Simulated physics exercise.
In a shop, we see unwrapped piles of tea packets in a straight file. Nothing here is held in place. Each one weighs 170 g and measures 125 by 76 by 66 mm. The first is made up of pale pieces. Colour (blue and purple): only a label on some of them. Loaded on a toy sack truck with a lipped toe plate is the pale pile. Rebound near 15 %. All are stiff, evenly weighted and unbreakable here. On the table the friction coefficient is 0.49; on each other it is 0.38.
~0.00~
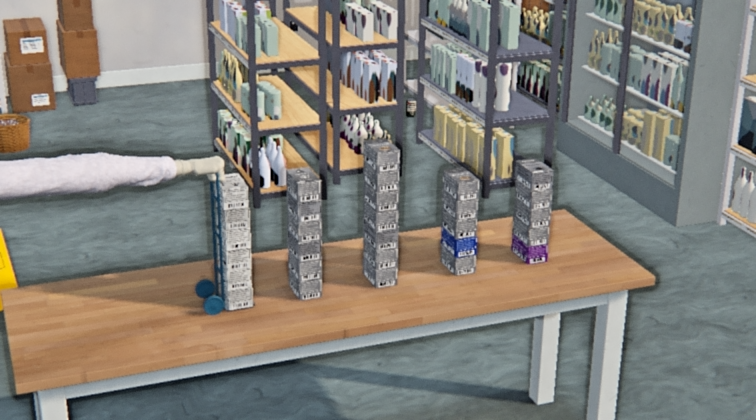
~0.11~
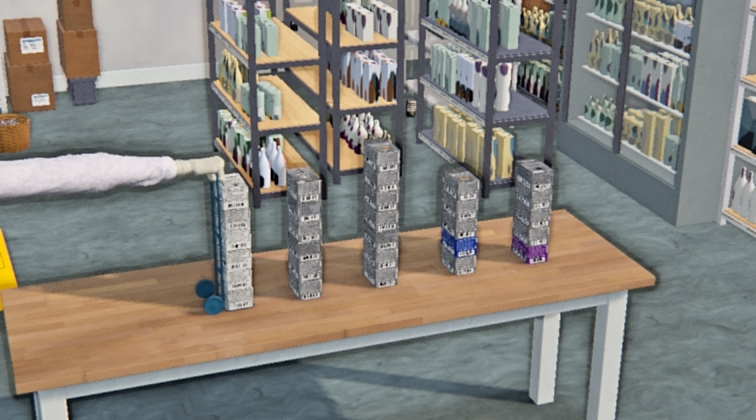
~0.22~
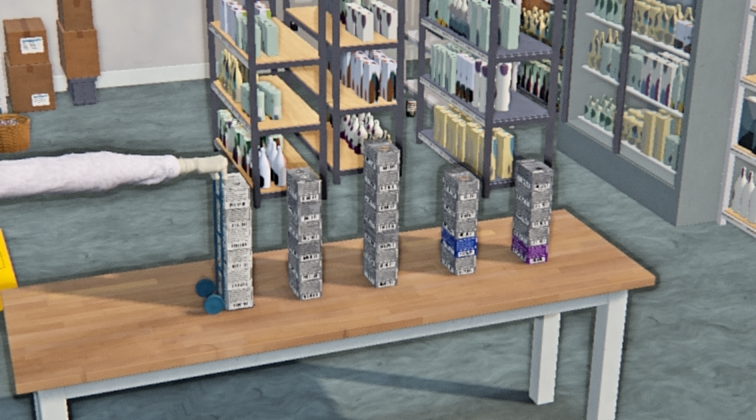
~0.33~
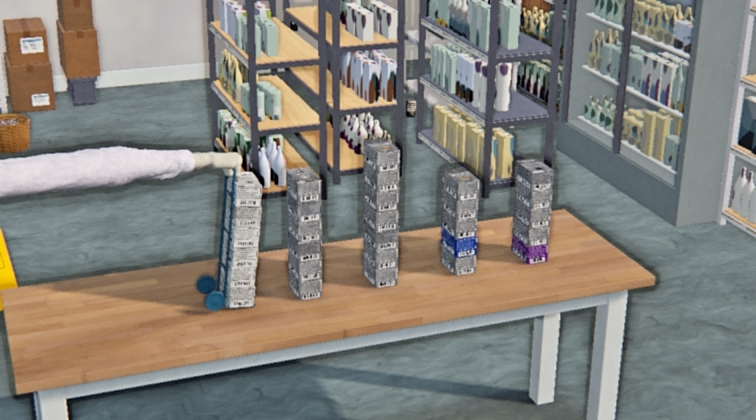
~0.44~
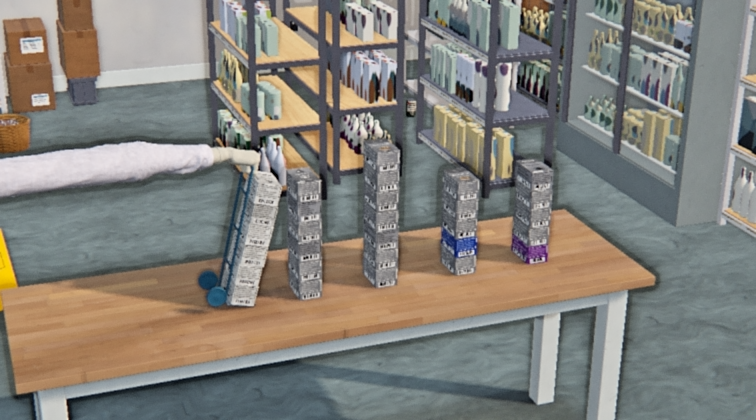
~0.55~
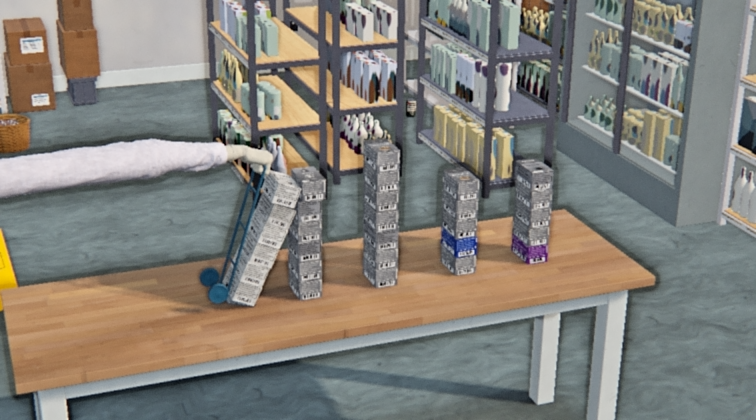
On a wooden table, a white-sleeved arm tilts a small hand truck and pale stack rightward.
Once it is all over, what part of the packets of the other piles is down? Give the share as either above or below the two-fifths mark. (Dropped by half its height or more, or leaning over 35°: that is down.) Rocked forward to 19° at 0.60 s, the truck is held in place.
The share is above the two-fifths mark.
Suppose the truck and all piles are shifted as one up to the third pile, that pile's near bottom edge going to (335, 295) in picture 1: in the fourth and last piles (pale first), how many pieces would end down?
That would give fourth 4, last 0.
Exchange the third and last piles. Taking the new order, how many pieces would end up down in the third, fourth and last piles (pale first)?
Pile by pile, you'd see third at 5, fourth at 4 and last at 6 down.
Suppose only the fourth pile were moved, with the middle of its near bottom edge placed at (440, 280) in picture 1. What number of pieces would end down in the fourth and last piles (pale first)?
In that case the fourth pile would have 5 down and the last 4.
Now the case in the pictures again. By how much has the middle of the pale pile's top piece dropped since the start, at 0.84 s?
Some 6 cm lower.
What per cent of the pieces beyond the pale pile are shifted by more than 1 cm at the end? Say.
I get 95 %.
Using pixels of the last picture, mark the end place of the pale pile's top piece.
(363, 236).
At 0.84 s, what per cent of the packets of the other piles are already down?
0 per cent at that moment.
After 0.84 s, 6 of the pale pile down; none of the 23 other packets down, 5 disturbed.
After 1.10 s, 6 of the pale pile down; 5 of the 23 other packets down.
After 1.46 s, 6 of the pale pile down; 17 of the 23 other packets down; blue packet 41° from how it stood.
After 1.94 s, 6 of the pale pile down; 21 of the 23 other packets down; blue packet 73° from how it stood, 53 mm lower; purple packet 8° from how it stood.
In the end (2.5 s), 6 of the pale pile down; 21 of the 23 other packets down; blue packet on its side; purple packet 33 mm from its place. That is 91 per cent. From the last view, middles, blue packet near (499, 251), purple packet near (538, 246).
